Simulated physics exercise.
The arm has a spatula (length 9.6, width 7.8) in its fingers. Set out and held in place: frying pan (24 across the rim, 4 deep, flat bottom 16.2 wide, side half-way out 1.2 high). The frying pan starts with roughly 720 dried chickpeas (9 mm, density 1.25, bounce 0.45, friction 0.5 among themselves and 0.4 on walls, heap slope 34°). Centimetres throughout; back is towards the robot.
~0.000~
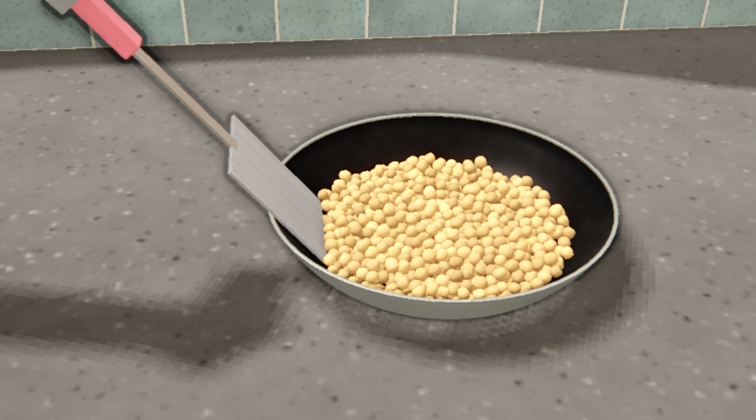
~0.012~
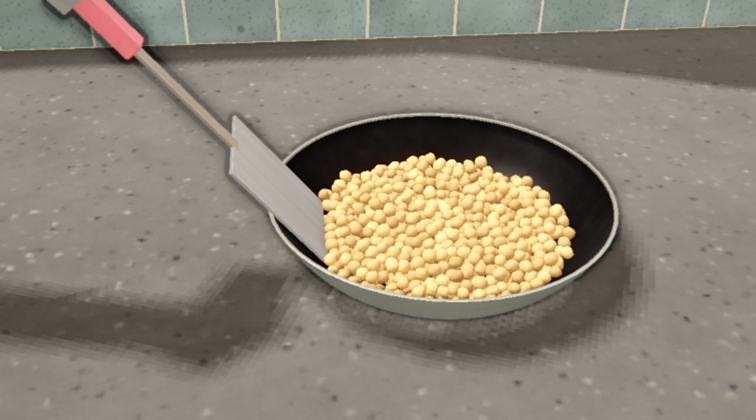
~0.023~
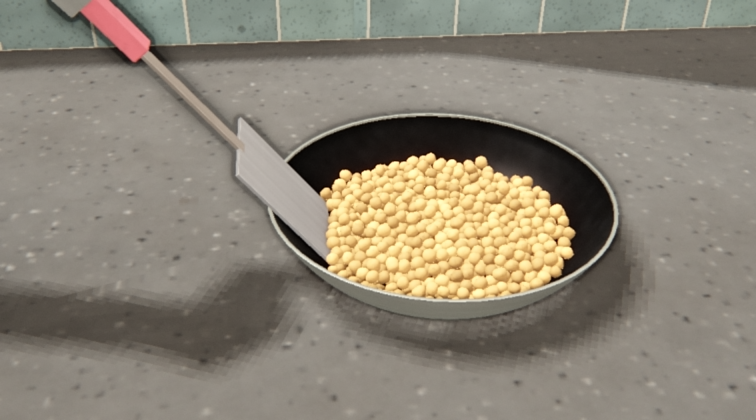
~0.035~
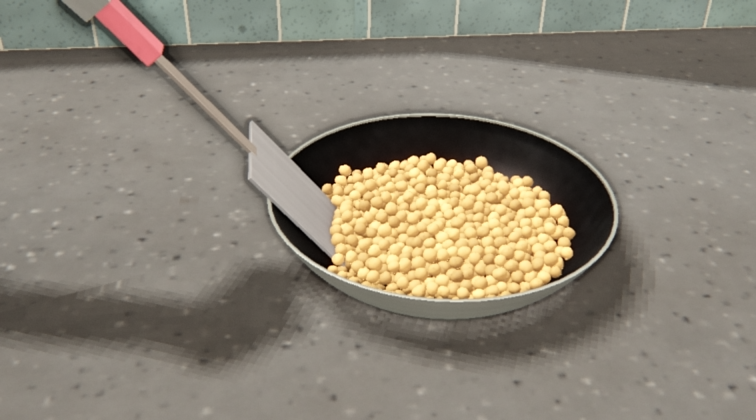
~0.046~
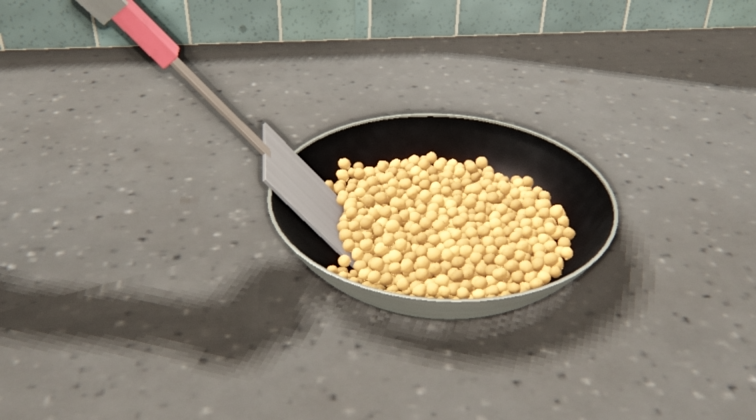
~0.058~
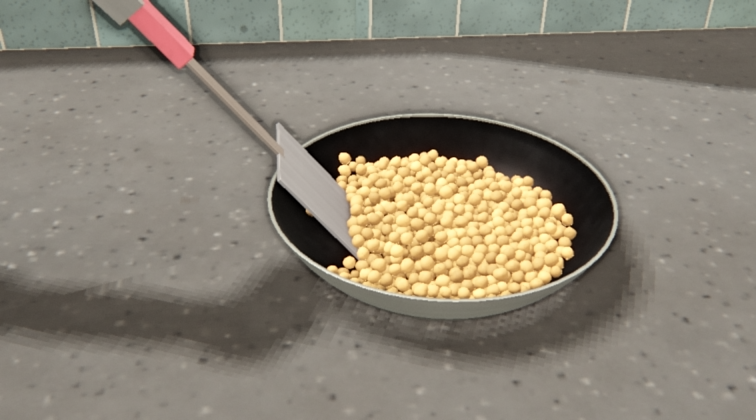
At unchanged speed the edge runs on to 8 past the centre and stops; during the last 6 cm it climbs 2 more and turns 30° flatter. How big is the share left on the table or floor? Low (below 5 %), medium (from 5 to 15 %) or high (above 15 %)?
Answer: Medium; from 5 to 15 % of the dried chickpeas finish on the table or floor.
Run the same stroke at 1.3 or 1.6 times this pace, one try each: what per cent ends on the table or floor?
Some 15 and 20 per cent.
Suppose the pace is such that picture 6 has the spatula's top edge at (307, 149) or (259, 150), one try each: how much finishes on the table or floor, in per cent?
About 20 and 0 per cent.
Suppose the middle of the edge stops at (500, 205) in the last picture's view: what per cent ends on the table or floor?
About 0 per cent.
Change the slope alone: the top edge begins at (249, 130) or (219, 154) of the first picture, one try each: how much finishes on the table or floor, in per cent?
Some 15 and 10 per cent.
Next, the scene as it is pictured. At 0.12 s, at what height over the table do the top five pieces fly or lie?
Some 6 cm.
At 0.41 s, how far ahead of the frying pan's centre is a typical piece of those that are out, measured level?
Some 16 cm.
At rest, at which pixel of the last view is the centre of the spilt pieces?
At about (673, 231).
After 0.12 s, sloping 52°, highest piece 8 above the table; 715 in the frying pan.
After 0.18 s, sloping 42°, highest piece 8 above the table; 715 in the frying pan.
After 0.41 s, sloping 22°, highest piece 5 above the table; 650 in the frying pan, 62 on the table or floor, 3 on the blade or in flight.
After 1.46 s, sloping 22°, highest piece 5 above the table; 650 in the frying pan, 65 on the table or floor.
At rest, 650 in the frying pan, 65 on the table or floor. That is 9 % on the table or floor.
